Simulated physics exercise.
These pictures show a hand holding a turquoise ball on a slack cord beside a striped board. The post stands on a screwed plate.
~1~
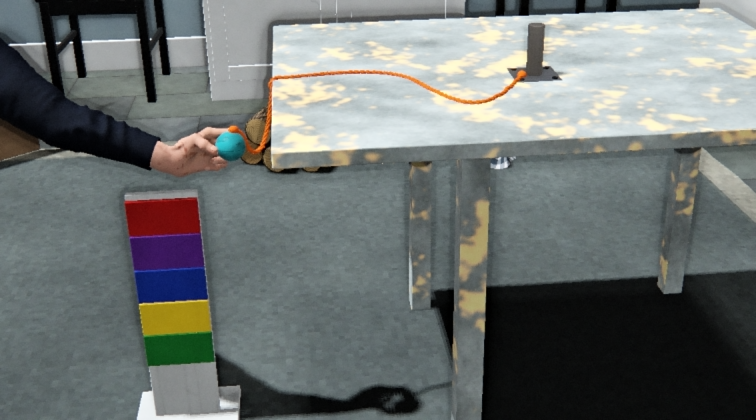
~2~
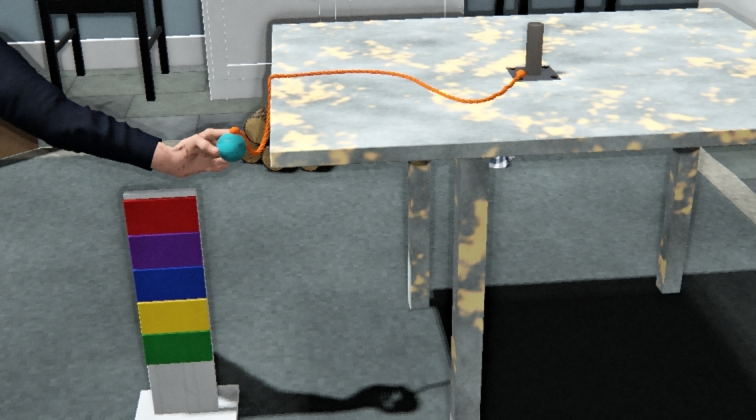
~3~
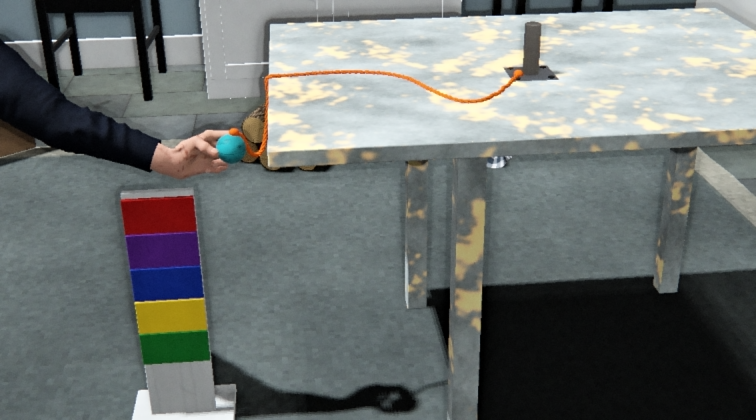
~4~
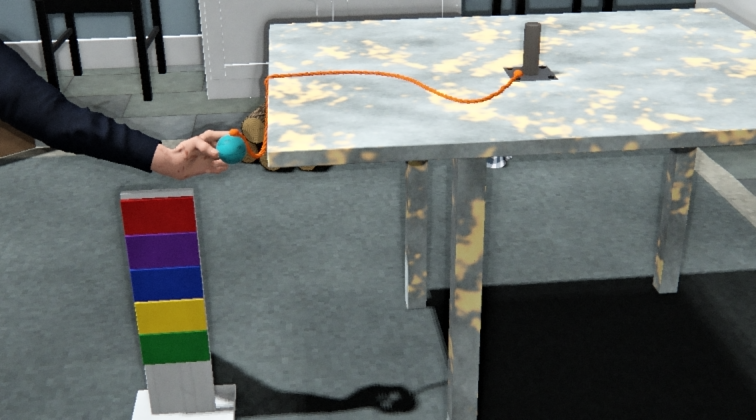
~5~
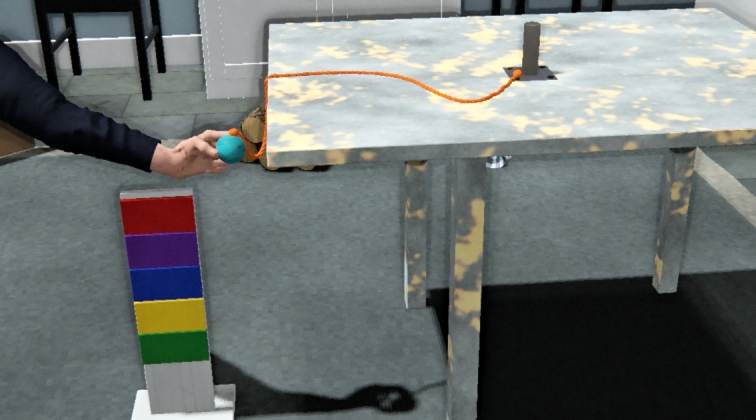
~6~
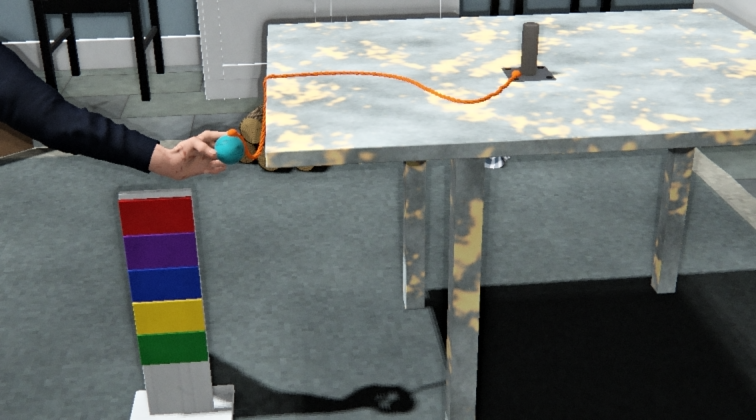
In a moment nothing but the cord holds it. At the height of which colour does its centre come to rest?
Its centre hangs level with the yellow band.
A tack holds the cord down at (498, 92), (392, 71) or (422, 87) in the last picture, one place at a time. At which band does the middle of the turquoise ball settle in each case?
Try by try: Blue; red; purple.
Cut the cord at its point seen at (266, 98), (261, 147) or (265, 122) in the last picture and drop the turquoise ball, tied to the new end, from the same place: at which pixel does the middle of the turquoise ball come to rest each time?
The places are (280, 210), (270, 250) and (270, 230).
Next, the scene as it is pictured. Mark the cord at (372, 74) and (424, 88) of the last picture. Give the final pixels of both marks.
At (283, 96), then (355, 89).
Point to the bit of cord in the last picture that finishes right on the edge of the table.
The one at (354, 73).
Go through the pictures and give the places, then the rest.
Turquoise ball (231, 146); red (163, 219); purple (167, 253); blue (171, 286); yellow (175, 319); green (179, 350), in the first picture.
Turquoise ball (232, 147); cord through (510, 87) (453, 98) (404, 76) (324, 73) (269, 116), in the second picture.
Turquoise ball (231, 149), in the third picture.
Turquoise ball (231, 150); cord through (507, 87) (451, 98) (399, 77) (318, 74) (268, 120), in the fourth picture.
Turquoise ball (231, 149), in the fifth picture.
Turquoise ball (229, 150); cord through (505, 87) (449, 99) (396, 77) (315, 74) (265, 121), in the sixth picture.
Early on, ball near (321, 318); level with yellow.
Midway, ball near (261, 315); level with yellow.
Finally, ball near (282, 319); level with yellow. Its middle rests at the yellow band.
